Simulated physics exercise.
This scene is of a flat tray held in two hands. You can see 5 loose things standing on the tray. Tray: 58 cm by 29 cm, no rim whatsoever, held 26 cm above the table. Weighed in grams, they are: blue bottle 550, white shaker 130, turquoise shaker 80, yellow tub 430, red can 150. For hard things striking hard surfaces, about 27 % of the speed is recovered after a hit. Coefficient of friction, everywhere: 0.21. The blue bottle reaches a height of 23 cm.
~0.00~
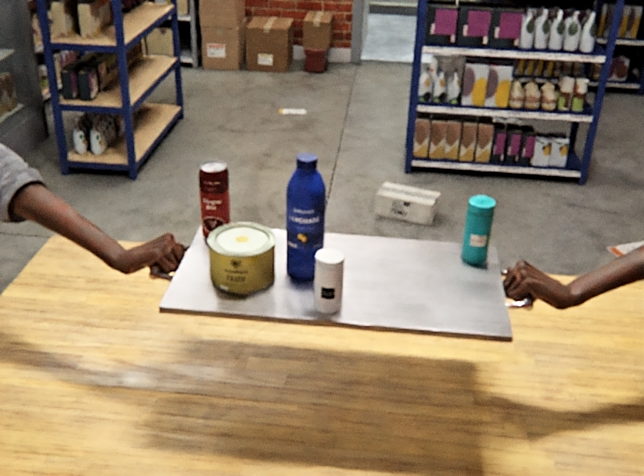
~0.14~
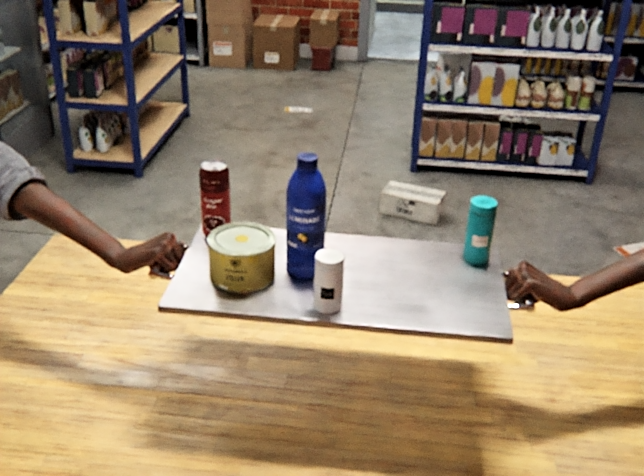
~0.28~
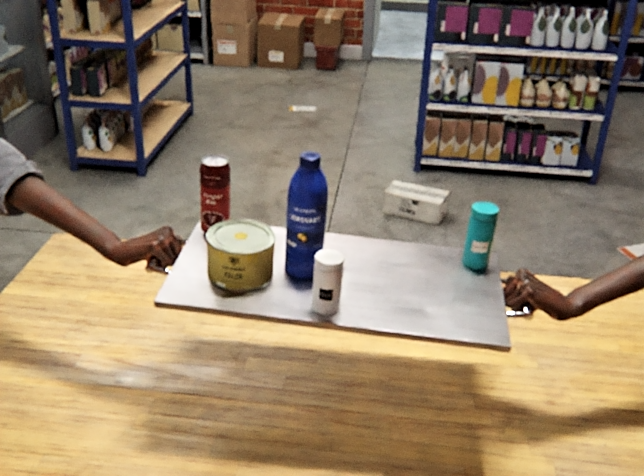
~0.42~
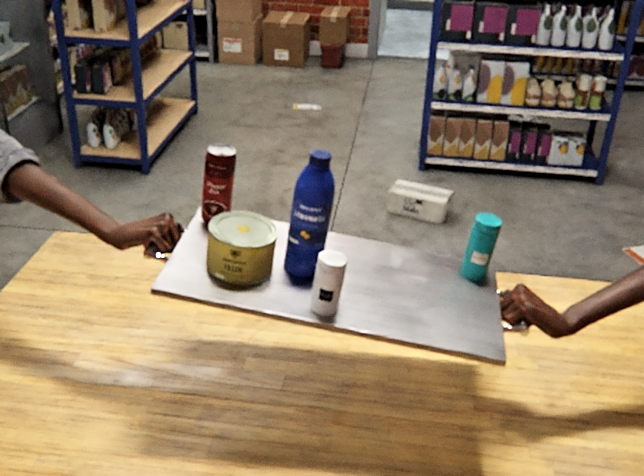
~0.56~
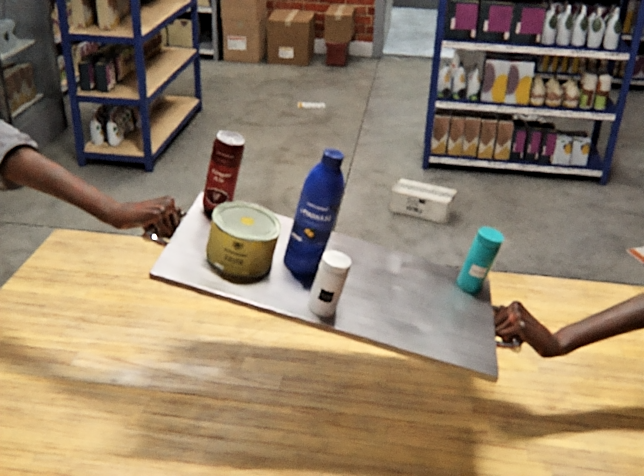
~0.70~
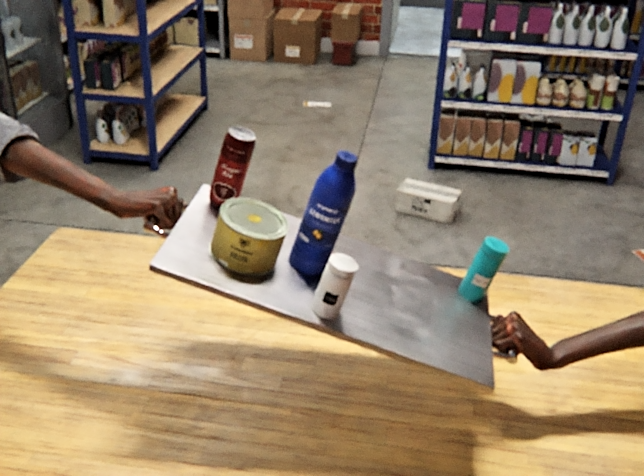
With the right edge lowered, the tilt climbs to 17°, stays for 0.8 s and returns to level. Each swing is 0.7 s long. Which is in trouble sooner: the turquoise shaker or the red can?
The former of the two.
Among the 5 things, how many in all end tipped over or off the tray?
5.
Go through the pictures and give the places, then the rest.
The first frame shows tray level; turquoise shaker (478, 230); red can (215, 202).
The second frame shows tray level; yellow tub (242, 257); blue bottle (306, 215).
The third frame shows tray tilted 2°, right edge down; white shaker (328, 282); yellow tub (241, 255).
The fourth frame shows tray tilted 7°, right edge down; blue bottle (311, 213); white shaker (328, 283).
The fifth frame shows tray tilted 13°, right edge down; yellow tub (243, 239); blue bottle (317, 211).
The sixth frame shows tray tilted 16°, right edge down; turquoise shaker (484, 270); red can (232, 170).
Around 1.10 s, tray tilted 17°, right edge down; turquoise shaker now off the tray; red can shifted 14 cm near (300, 194); blue bottle shifted 14 cm.
Around 1.50 s, tray tilted 17°, right edge down; blue bottle and white shaker now off the tray; red can shifted 42 cm near (439, 247); yellow tub shifted 39 cm.
Around 1.70 s, tray tilted 16°, right edge down; yellow tub and red can now off the tray.
Around 2.00 s, tray tilted 6°, right edge down.
Finally (2.8 s), off the tray, blue bottle, white shaker, turquoise shaker, yellow tub and red can. Final places as that camera would see them, turquoise shaker near (541, 371). Turquoise shaker went at 0.92 s; red can went at 1.66 s.
